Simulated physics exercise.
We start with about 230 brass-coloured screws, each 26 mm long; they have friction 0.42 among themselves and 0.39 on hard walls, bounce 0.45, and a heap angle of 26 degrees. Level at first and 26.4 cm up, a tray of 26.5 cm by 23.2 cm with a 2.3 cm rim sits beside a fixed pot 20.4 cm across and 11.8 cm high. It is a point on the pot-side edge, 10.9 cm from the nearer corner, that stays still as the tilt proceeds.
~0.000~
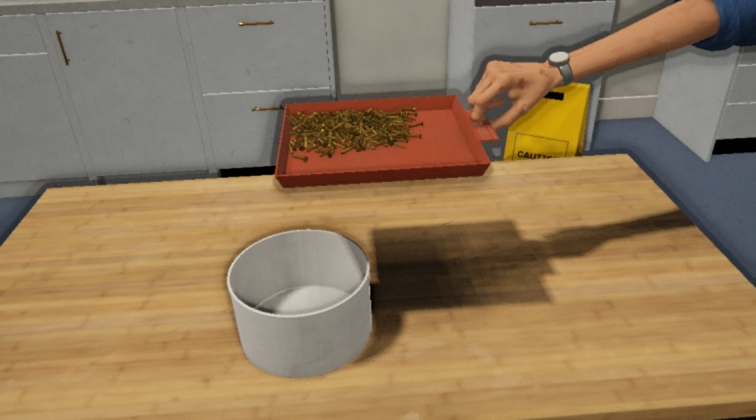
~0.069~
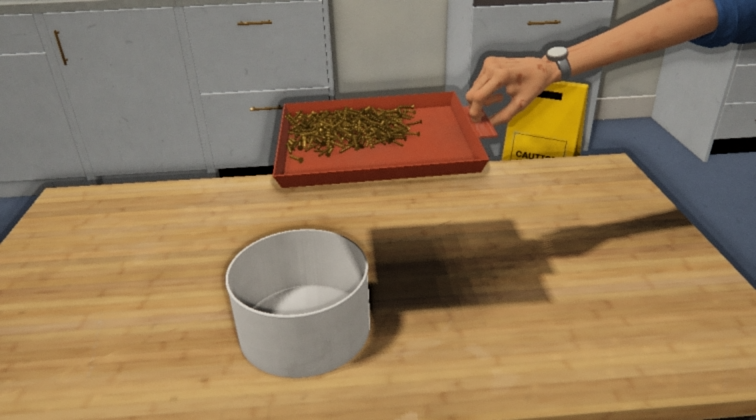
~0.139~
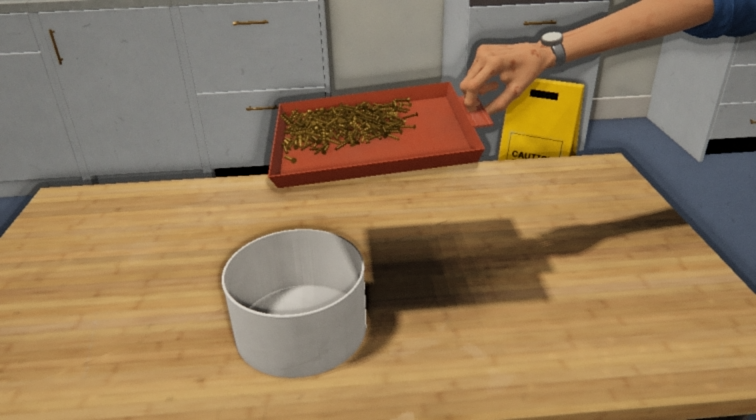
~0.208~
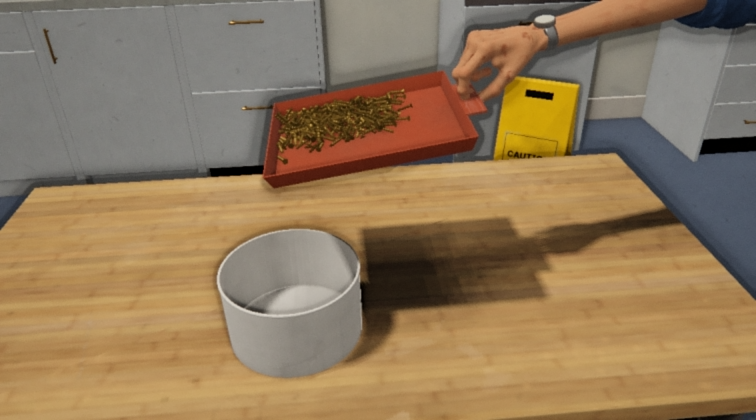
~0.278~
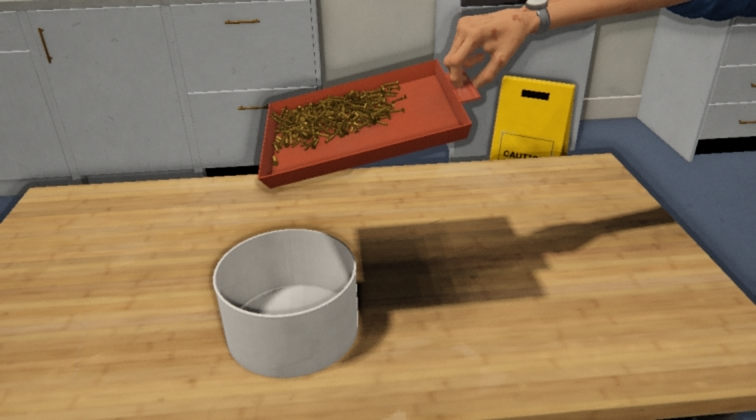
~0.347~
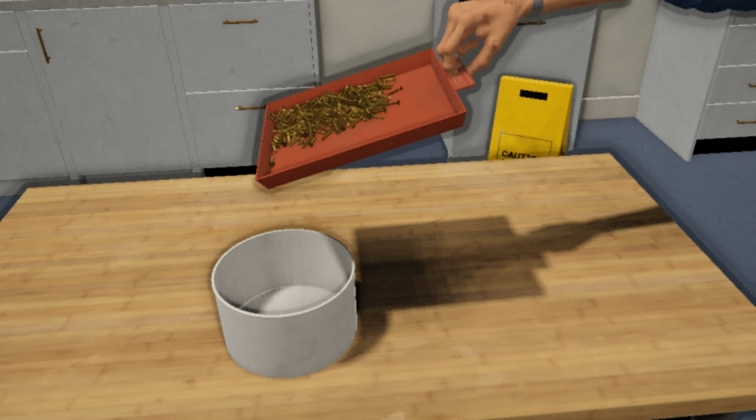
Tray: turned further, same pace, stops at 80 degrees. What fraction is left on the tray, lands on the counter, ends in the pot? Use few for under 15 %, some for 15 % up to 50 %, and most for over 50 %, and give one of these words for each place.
Tray: Few, counter: Most, pot: Some.
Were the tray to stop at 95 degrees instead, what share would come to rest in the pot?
Around 25 in a hundred.
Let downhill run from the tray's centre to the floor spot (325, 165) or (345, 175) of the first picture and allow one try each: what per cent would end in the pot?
That would be close to 100 per cent, then close to 95 per cent.
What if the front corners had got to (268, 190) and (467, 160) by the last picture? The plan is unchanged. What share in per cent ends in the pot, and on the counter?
The pot gets 100 and the counter 0.
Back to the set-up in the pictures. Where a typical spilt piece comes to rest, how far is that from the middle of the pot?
18 cm.
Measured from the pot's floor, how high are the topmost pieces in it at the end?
Some 1.5 cm up.
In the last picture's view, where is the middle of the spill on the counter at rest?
Middle of the spill at rest: Roughly (238, 273).
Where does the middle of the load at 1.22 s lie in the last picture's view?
Roughly (268, 127).
After 0.87 s, tilt 46 degrees; the tray holds 100 %, the pot 0 %.
After 1.22 s, tilt 66 degrees; the tray holds 85 %, the pot 0 %.
After 1.67 s, tilt 80 degrees; the tray holds 25 %, the pot 15 %.
By 3.2 s all is still; tray 0 %, counter 75 %, pot 25 %.
